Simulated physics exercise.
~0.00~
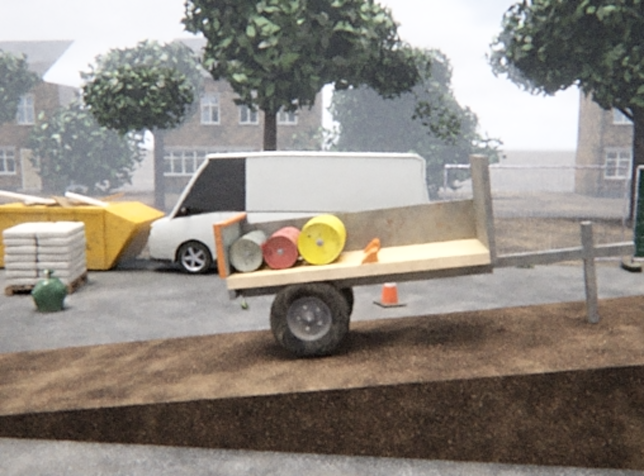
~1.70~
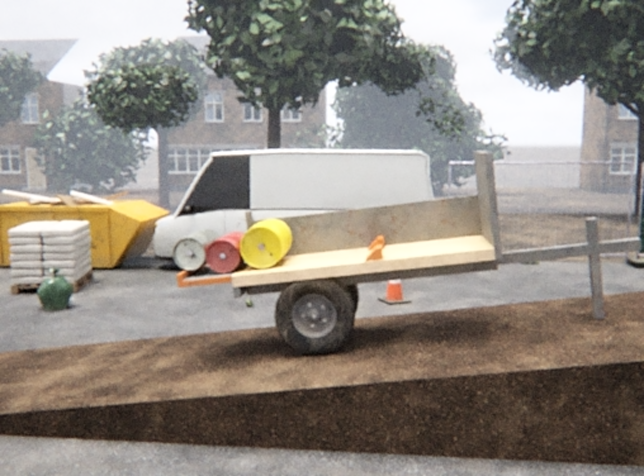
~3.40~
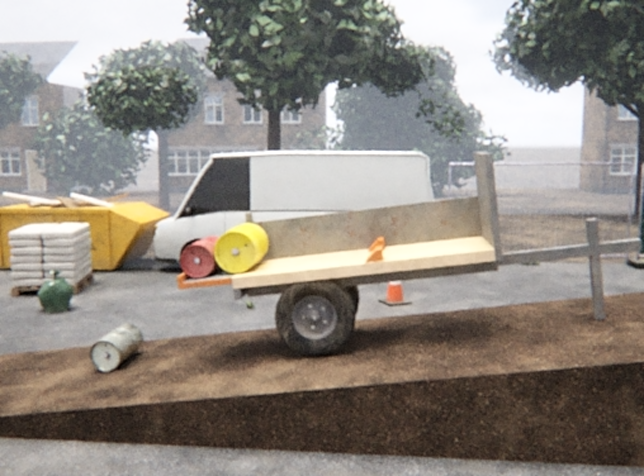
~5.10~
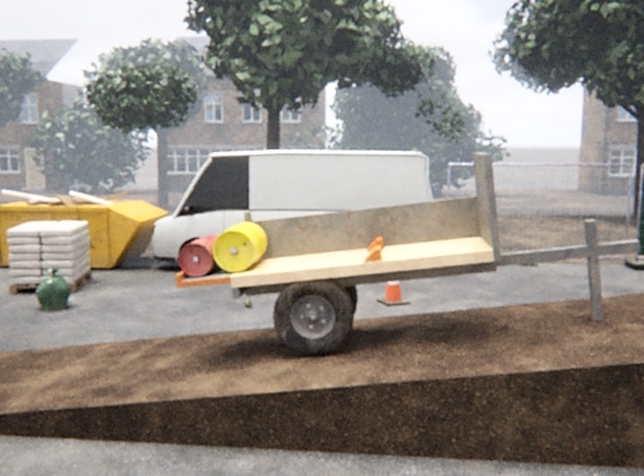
A trailer's tailgate drops, three kegs roll left, and only the unmarked grey one falls off.
